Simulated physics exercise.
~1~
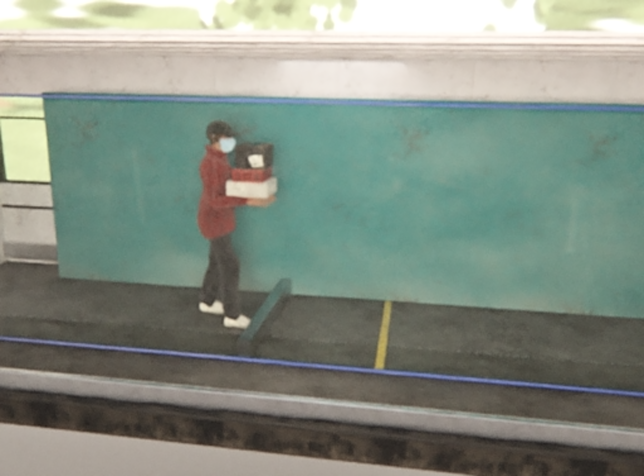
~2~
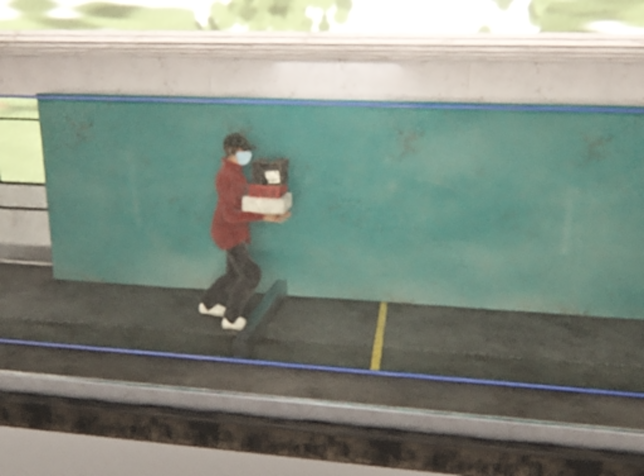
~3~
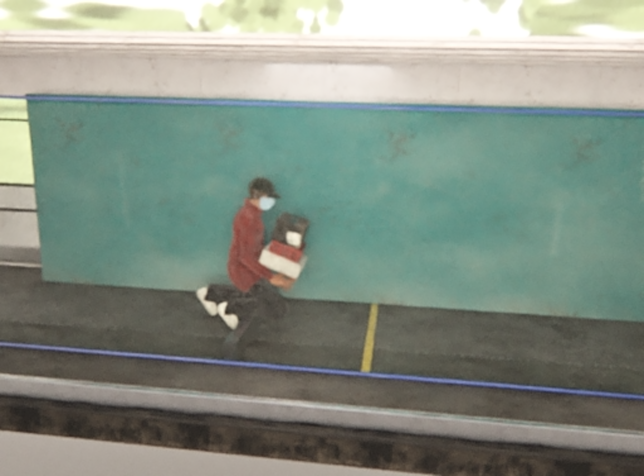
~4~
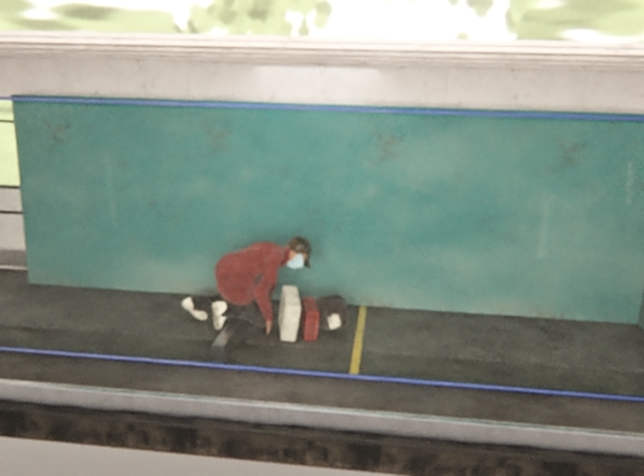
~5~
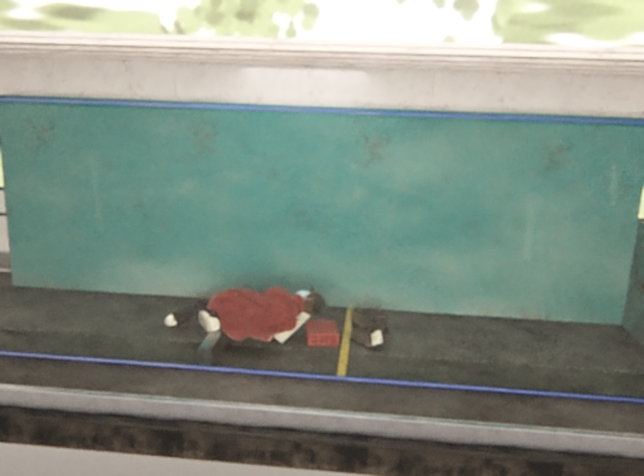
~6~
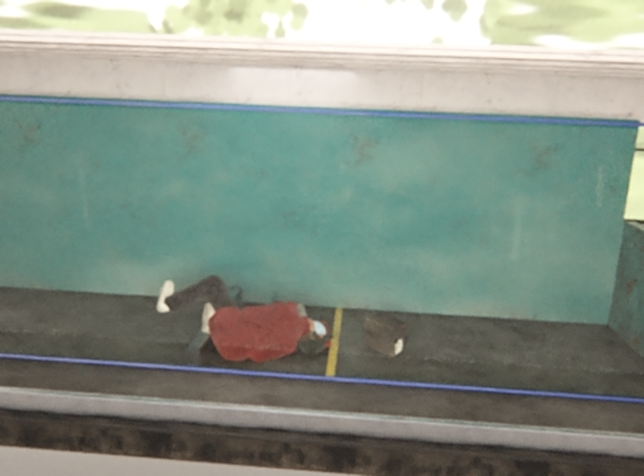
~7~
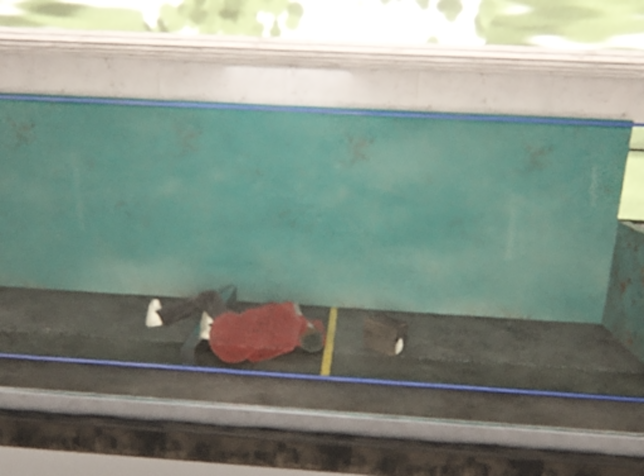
Masked courier in red carrying stacked boxes pitching forward over a floor rail, collapsing limp with head short of yellow line.
